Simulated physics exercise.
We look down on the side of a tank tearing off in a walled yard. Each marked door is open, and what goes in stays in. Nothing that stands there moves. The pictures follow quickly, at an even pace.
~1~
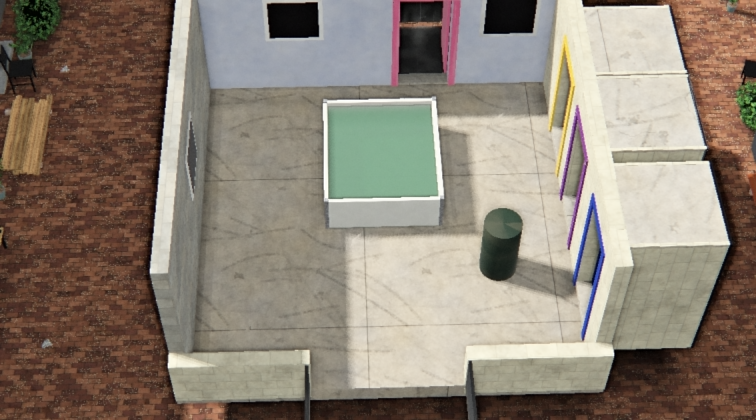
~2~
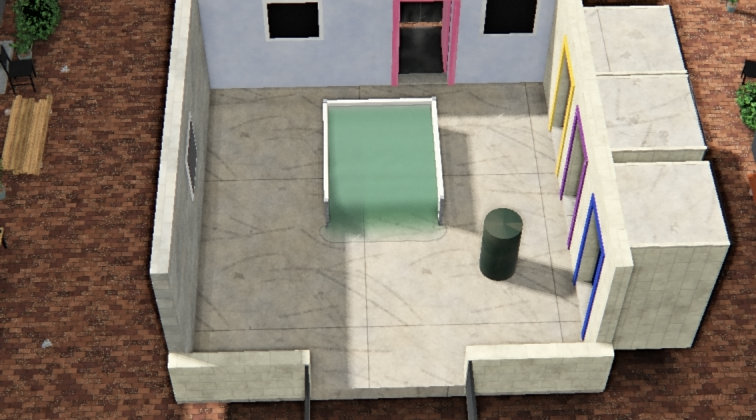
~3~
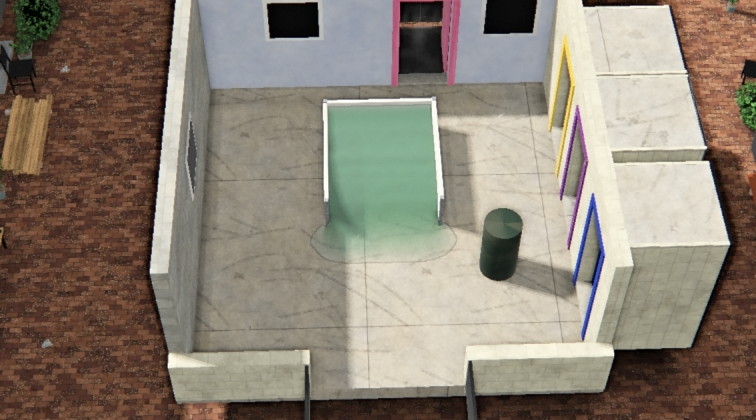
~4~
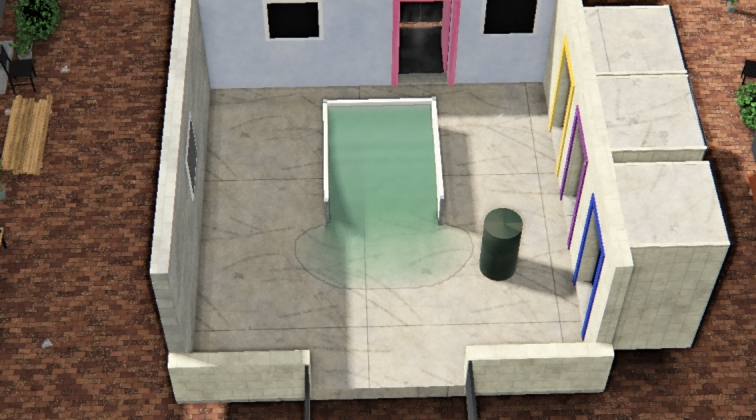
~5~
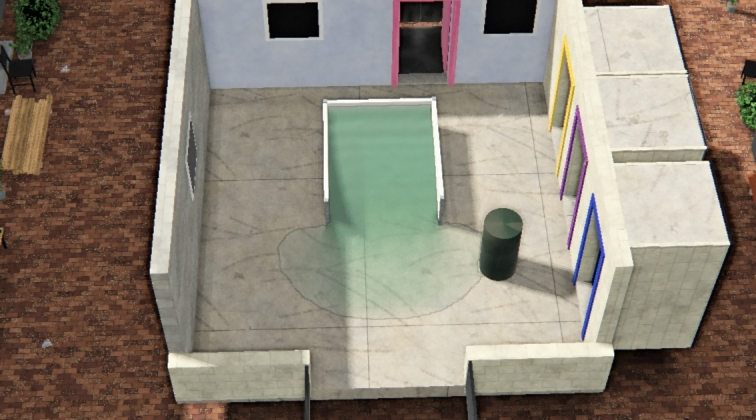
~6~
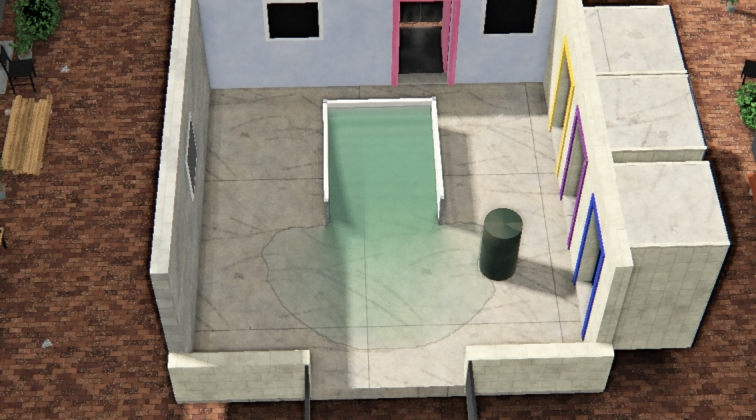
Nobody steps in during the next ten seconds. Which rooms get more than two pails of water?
One by one: The blue door stays under that; the pink door stays under that; the purple door stays under that; the yellow door stays under that.
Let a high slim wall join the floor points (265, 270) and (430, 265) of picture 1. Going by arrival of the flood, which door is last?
That is the one in pink.
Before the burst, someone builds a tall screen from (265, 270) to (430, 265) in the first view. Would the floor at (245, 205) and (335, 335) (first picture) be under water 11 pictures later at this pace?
As listed: Under water, clear.
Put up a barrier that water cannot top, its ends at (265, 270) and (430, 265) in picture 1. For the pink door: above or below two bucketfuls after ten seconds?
In short: Pink takes more.
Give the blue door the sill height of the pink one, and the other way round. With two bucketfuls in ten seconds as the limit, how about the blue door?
My reading: The blue door passes that mark.
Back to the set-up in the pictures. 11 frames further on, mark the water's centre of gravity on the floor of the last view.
At about (383, 251).
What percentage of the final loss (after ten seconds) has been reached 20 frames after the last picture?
Roughly 65 per cent.
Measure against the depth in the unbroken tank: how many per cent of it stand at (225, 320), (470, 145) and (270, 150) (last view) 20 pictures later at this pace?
In turn 14, 0 and 0 in a hundred.
A moment on, water covers 35 % of the floor; the blue door not reached, the pink door not reached, the purple door not reached, the yellow door not reached.
Next, water covers 40 % of the floor; the blue door not reached, the pink door not reached, the purple door not reached, the yellow door not reached.
Then, water covers 45 % of the floor; the blue door wet at the sill, nothing in, the pink door not reached, the purple door wet at the sill, nothing in, the yellow door not reached.
Later, water covers 90 % of the floor; the blue door wet at the sill, nothing in, the pink door not reached, the purple door wet at the sill, nothing in, the yellow door wet at the sill, nothing in.
In the end, water covers 95 % of the floor; the blue door wet at the sill, nothing in, the pink door under two buckets in, the purple door wet at the sill, nothing in, the yellow door wet at the sill, nothing in.
